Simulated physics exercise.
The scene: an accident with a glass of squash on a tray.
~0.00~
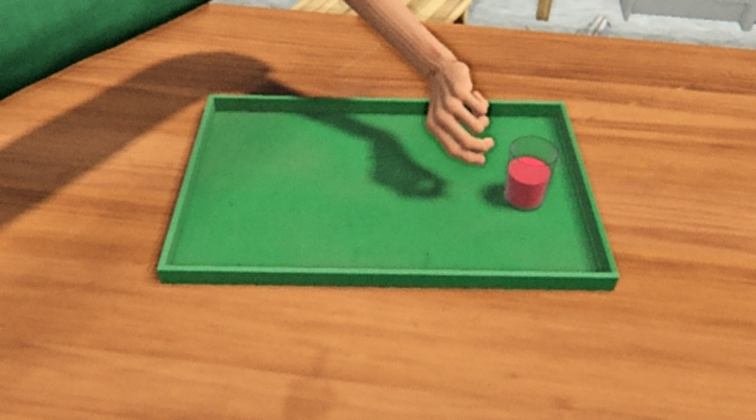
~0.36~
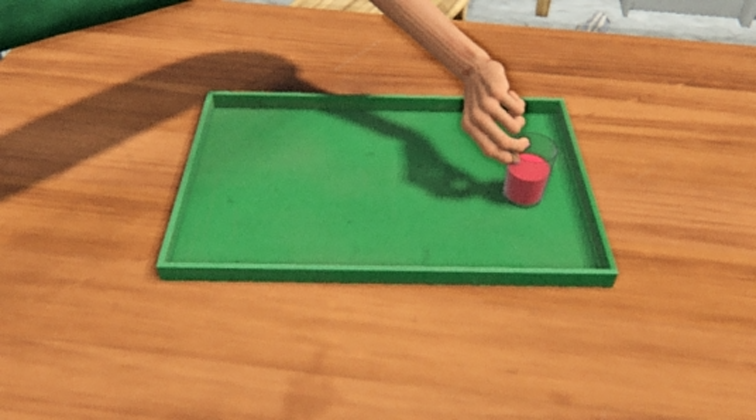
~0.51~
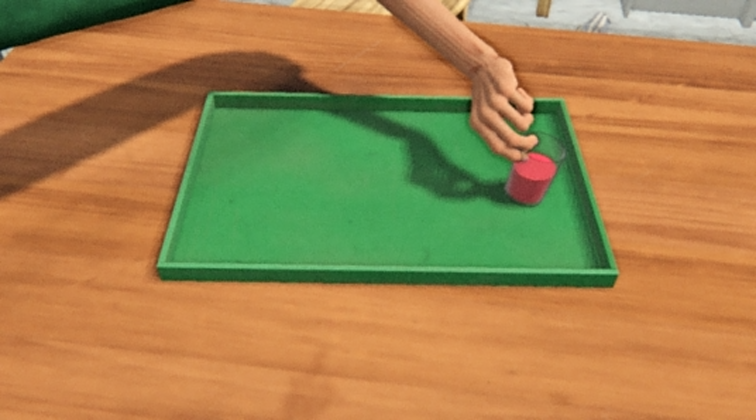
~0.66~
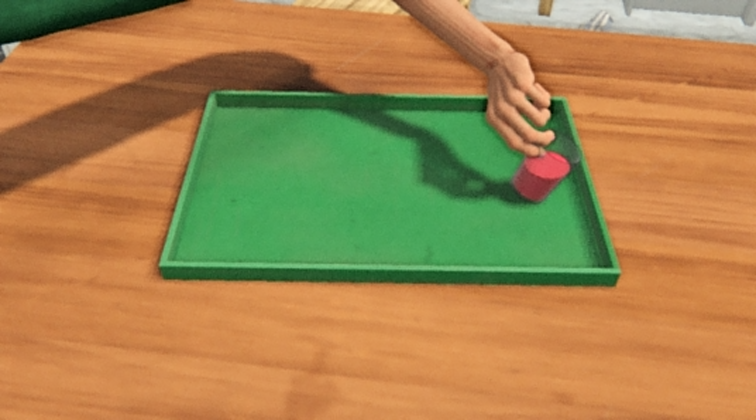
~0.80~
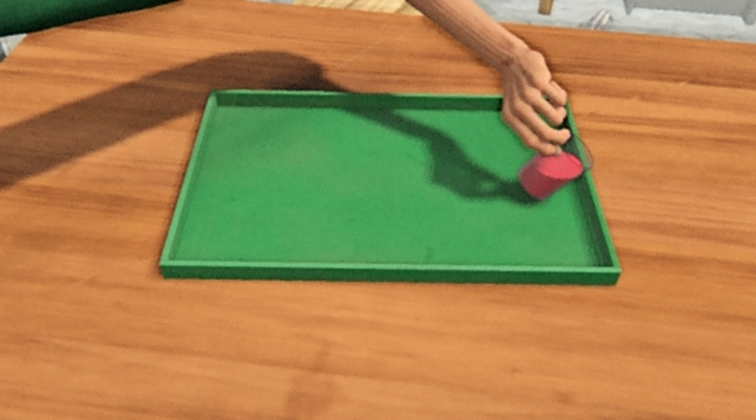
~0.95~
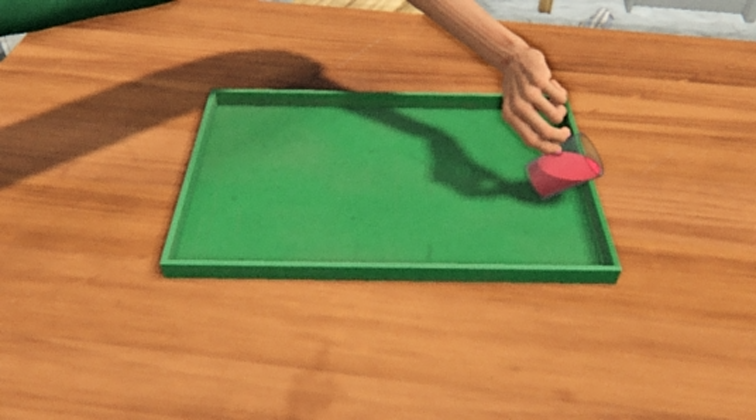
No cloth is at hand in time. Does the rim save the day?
The squash wets the top as well.
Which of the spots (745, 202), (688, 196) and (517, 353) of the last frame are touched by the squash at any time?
The first is in the puddle; the next in the puddle; the last clear of it.
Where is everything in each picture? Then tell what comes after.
In the first picture, it stands upright; glass (529, 174) about half full; tray (371, 268).
In the second picture, it is being nudged; glass about half full, surface at (529, 168).
In the third picture, it is being nudged; glass (534, 169) about half full.
In the fourth picture, it is being nudged; glass (545, 167) tipped 20°; tray (372, 263).
In the fifth picture, it is being nudged; glass (554, 166) tipped 35°.
In the sixth picture, it is falling; glass (565, 167) tipped 45°.
By 1.5 s, the glass lies across the rim; the puddle covers about as much as a plate; the table is getting wet.
By 2.3 s, the puddle covers about as much as a tray; the table is getting wet.
By 3.6 s, the puddle covers about as much as a tray; the table is getting wet.
